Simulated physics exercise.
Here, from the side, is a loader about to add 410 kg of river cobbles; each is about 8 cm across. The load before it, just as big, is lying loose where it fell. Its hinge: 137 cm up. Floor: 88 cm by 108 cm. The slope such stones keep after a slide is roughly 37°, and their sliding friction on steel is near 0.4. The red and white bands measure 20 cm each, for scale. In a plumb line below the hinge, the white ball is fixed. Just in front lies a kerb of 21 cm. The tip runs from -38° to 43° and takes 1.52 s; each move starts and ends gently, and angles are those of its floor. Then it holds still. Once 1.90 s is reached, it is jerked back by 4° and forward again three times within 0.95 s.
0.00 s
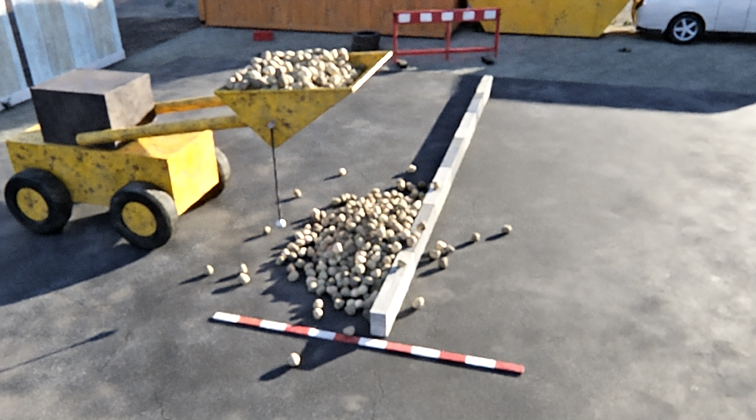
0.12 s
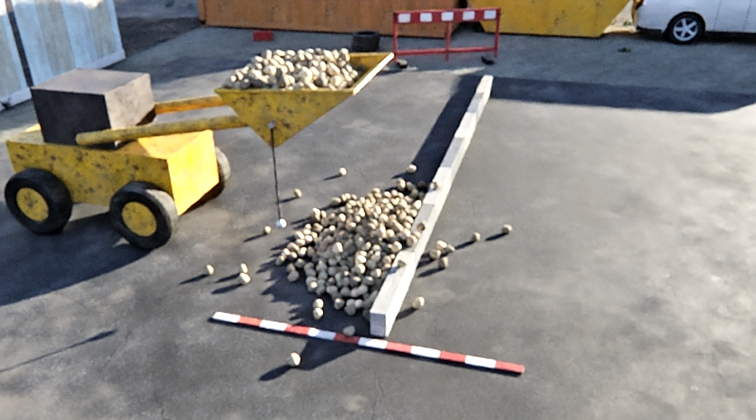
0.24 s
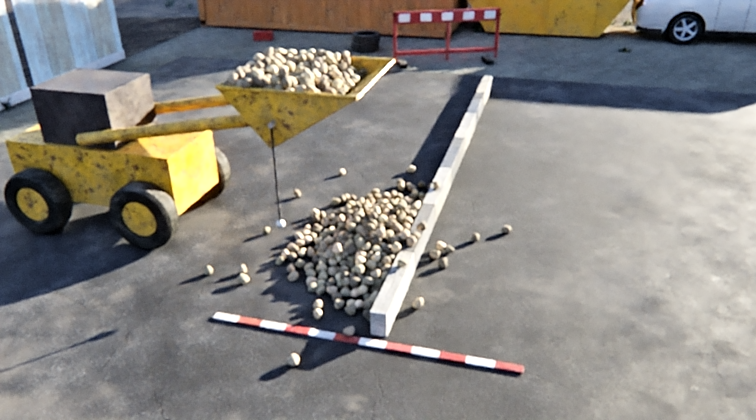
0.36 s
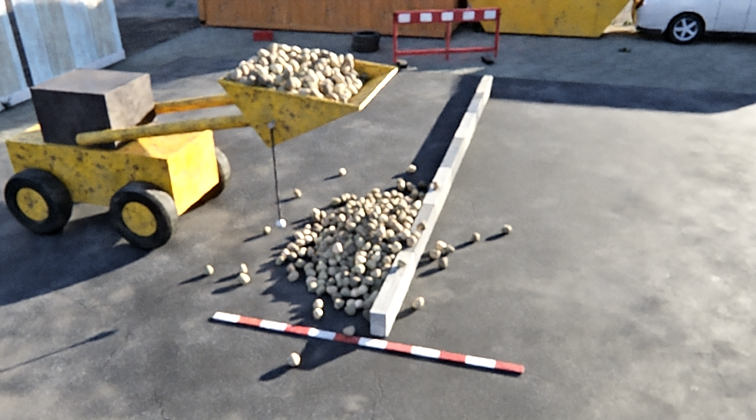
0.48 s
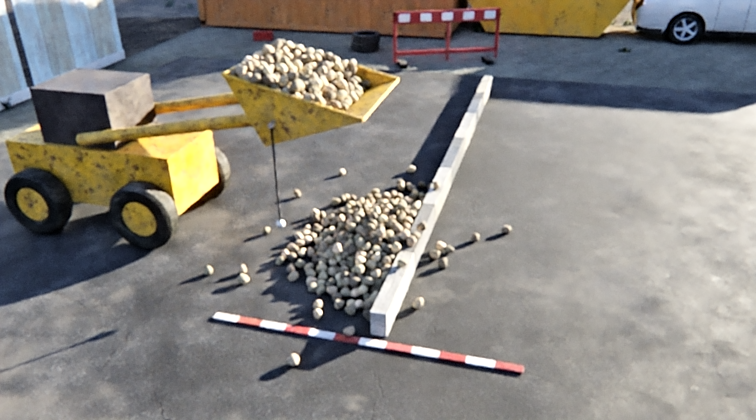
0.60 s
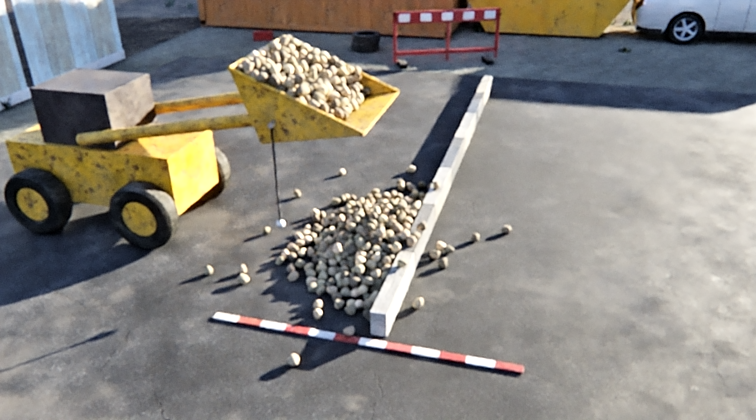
A yellow loader's raised bucket of cobbles tilts gradually forward beside a pile on the ground.
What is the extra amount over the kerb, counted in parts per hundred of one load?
Close to 34 parts in a hundred.
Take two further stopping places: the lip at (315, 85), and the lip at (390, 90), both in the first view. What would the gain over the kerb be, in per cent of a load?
The first would add around 5 per cent, the second around 80 per cent.
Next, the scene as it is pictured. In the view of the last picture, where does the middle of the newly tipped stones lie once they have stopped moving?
Near (399, 233).
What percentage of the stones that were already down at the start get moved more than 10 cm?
I'd say roughly 10 per cent of them.
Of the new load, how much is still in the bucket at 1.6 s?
Some 25 percent, roughly.
After 1.1 s the floor is at 30°; in per cent of one load, 96 in the bucket, 104 on this side of the kerb, 1 over the kerb; the foremost stones are at (450, 250).
After 1.6 s the floor is at 43°; in per cent of one load, 24 in the bucket, 172 on this side of the kerb, 6 over the kerb; the foremost stones are at (461, 246).
After 3.3 s the floor is at 43°; in per cent of one load, 0 in the bucket, 166 on this side of the kerb, 36 over the kerb; the foremost stones are at (606, 268).
After 5.9 s the floor is at 43°; in per cent of one load, 0 in the bucket, 166 on this side of the kerb, 36 over the kerb; the foremost stones are at (606, 268). Net gain over the kerb, 34.
